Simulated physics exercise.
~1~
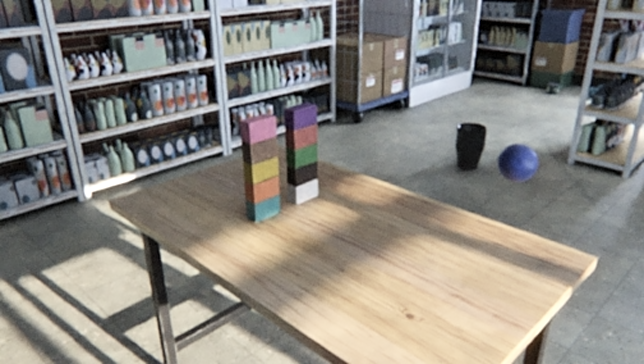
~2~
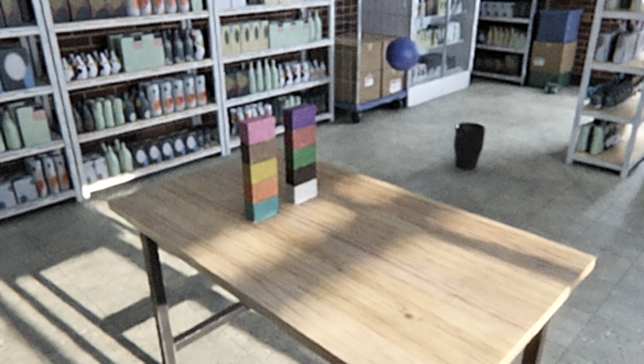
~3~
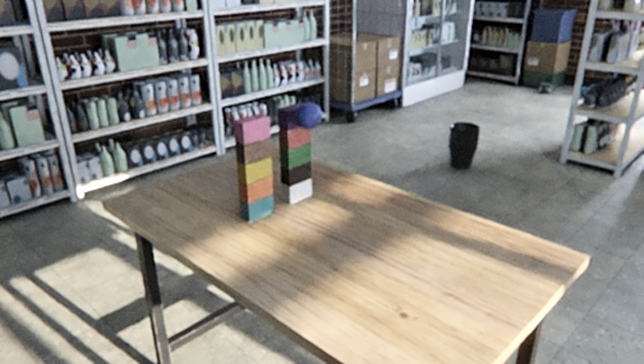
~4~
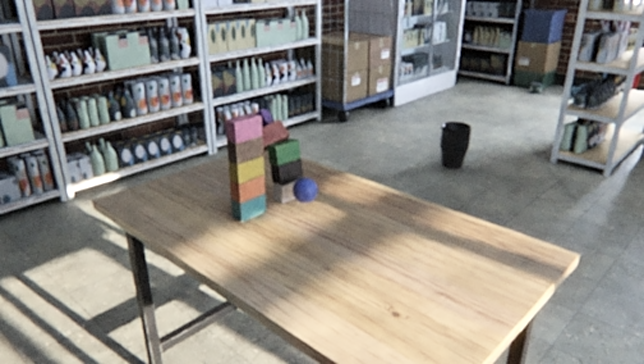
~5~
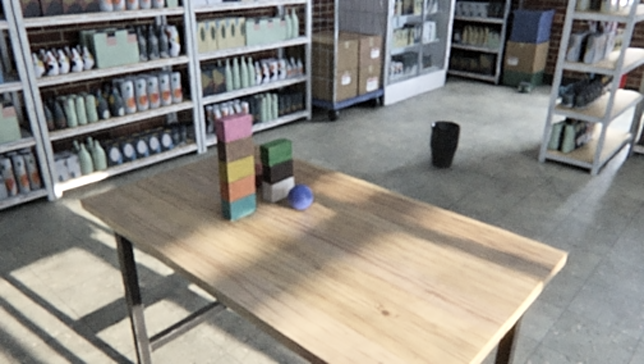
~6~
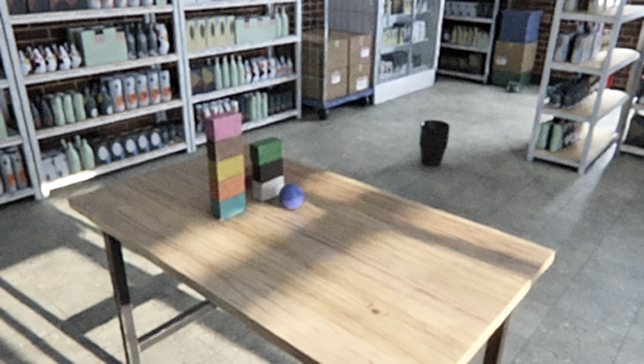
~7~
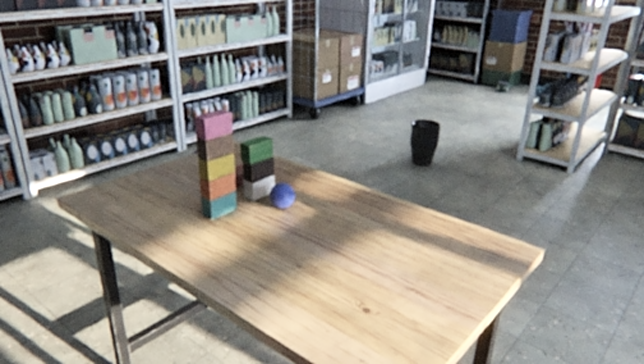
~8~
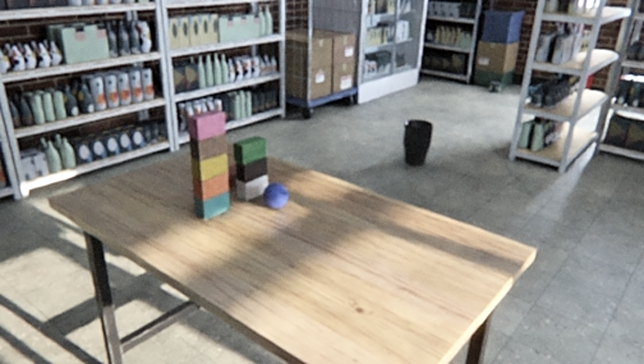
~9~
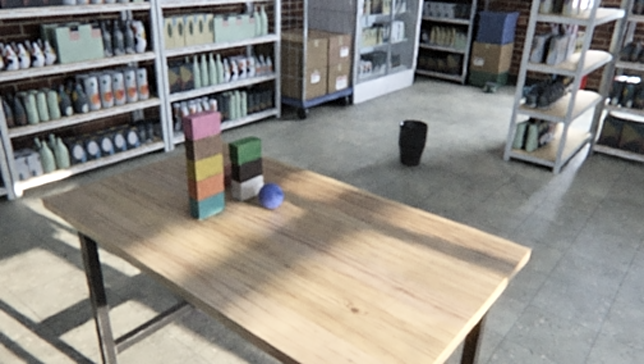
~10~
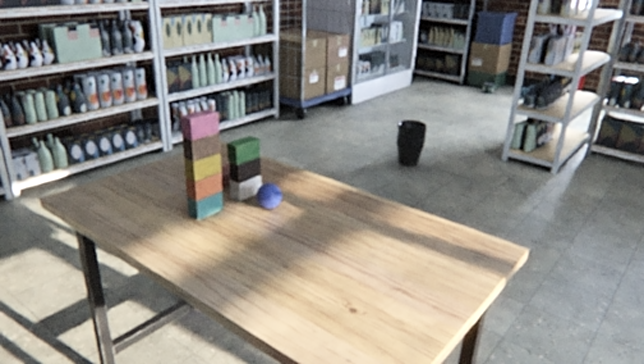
A blue ball flies into two block stacks on a table, toppling the purple and red blocks.
